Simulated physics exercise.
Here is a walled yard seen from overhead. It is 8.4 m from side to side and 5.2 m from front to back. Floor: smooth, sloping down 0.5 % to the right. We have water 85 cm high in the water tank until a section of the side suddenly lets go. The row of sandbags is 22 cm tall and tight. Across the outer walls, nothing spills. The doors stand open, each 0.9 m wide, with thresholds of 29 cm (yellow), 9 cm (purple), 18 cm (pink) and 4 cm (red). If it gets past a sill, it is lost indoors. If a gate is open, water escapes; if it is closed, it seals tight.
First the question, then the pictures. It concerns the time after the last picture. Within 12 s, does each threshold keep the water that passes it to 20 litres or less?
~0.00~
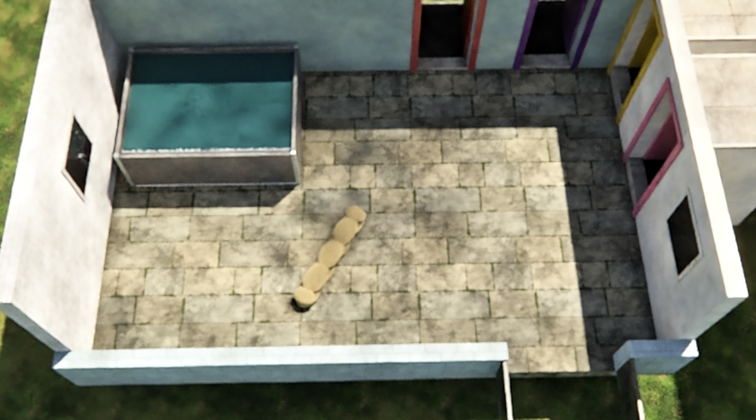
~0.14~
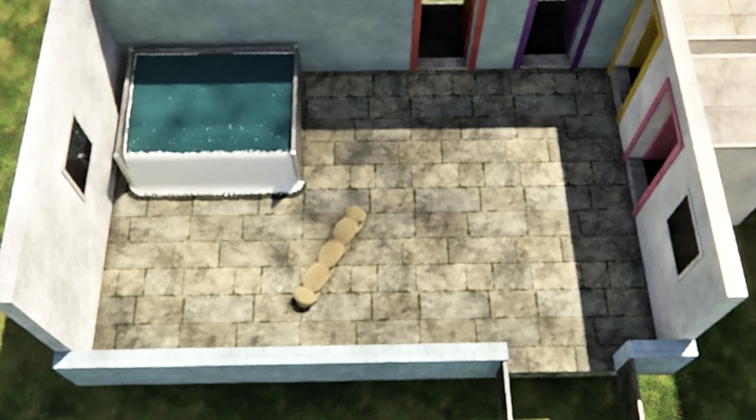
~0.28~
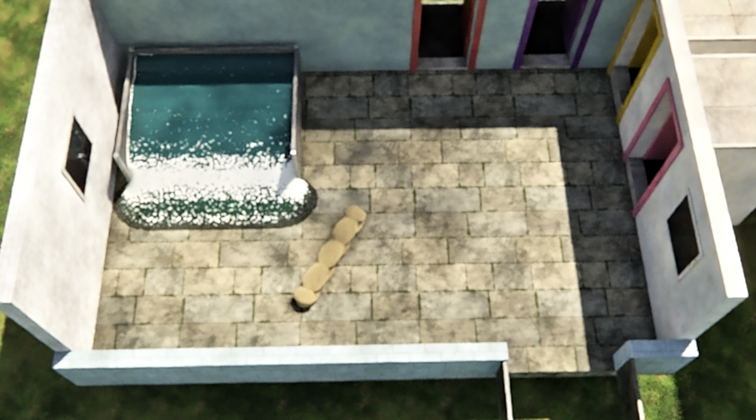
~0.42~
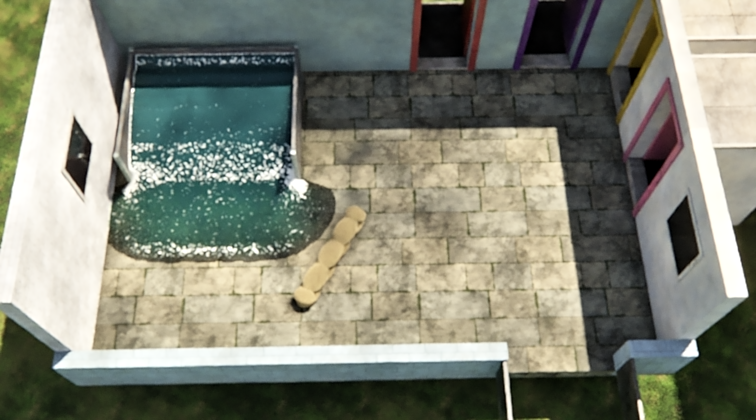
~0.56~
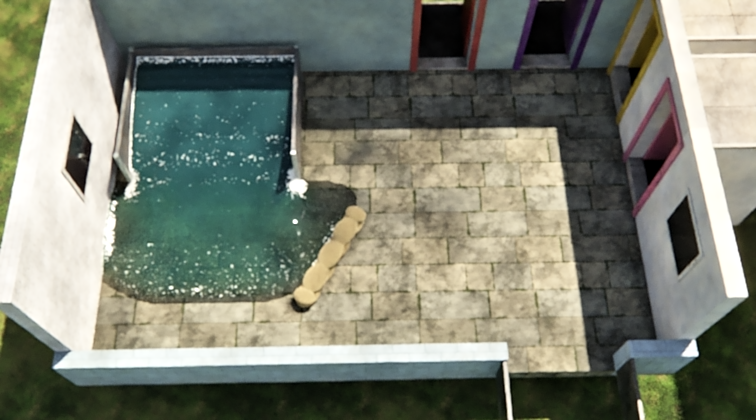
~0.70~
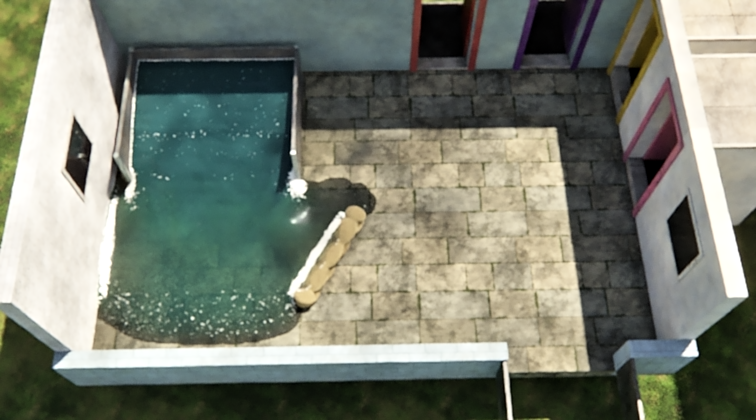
In the end at the yellow door the limit will hold; at the purple door the limit will be broken; at the pink door the limit will hold; at the red door the limit will be broken.
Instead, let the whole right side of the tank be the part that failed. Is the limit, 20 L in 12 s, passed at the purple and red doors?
Log - purple: Threshold topped, red: Threshold topped.
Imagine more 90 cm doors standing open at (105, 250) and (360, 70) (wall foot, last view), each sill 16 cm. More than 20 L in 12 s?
Door 1: Higher; door 2: Lower.
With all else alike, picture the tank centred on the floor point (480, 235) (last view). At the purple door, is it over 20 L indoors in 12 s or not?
So the purple door keeps within it.
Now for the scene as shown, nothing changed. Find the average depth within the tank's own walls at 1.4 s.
The mean depth is around 37 cm.
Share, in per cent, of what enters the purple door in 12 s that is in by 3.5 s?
Share by then: ~ 0 %.
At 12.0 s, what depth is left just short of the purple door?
It comes to near 7.5 cm.
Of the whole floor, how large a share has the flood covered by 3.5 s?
Close to 65 in a hundred parts are wet.
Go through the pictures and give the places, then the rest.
The first picture shows still water, 85 cm deep, in the water tank at (210, 103).
In the second picture, water pours out at (213, 173) and has run 1.4 m, to (303, 184); typically 7 cm deep outside, 85 cm at the water tank's back.
In the third picture, the front is at (310, 207), 1.6 m from the gap at (213, 174); 2.1 m2 of floor is under water; 84 cm left at the back of the water tank.
In the fourth picture, water pours out at (213, 175) and has run 1.9 m, to (324, 220); typically 14 cm deep outside, 77 cm at the water tank's back.
In the fifth picture, the front is at (103, 276), 2.3 m from the gap at (214, 175); 6.6 m2 of floor is under water; 72 cm left at the back of the water tank.
In the sixth picture, the front is at (271, 333), 2.8 m from the gap at (214, 176); 8.6 m2 of floor is under water; 71 cm left at the back of the water tank.
After 1.4 s water covers 30 % of the floor and is deepest (60 cm) near (105, 351); yellow door not reached, purple door not reached, pink door not reached, red door not reached.
After 2.2 s water covers 40 % of the floor and is deepest (56 cm) near (127, 363); yellow door not reached, purple door not reached, pink door not reached, red door not reached.
After 3.5 s water covers 65 % of the floor and is deepest (32 cm) near (312, 269); yellow door not reached, purple door not reached, pink door not reached, red door not reached.
After 7.0 s water covers 95 % of the floor and is deepest (25 cm) near (608, 118); yellow door 24 cm at the sill, 0 L in, purple door 19 cm at the sill, 29 L in, pink door 9 cm at the sill, 0 L in, red door 8 cm at the sill, 37 L in.
After 12.0 s water covers 95 % of the floor and is deepest (14 cm) near (134, 133); yellow door 8 cm at the sill, 0 L in, purple door 8 cm at the sill, 103 L in, pink door 8 cm at the sill, 0 L in, red door 8 cm at the sill, 91 L in.
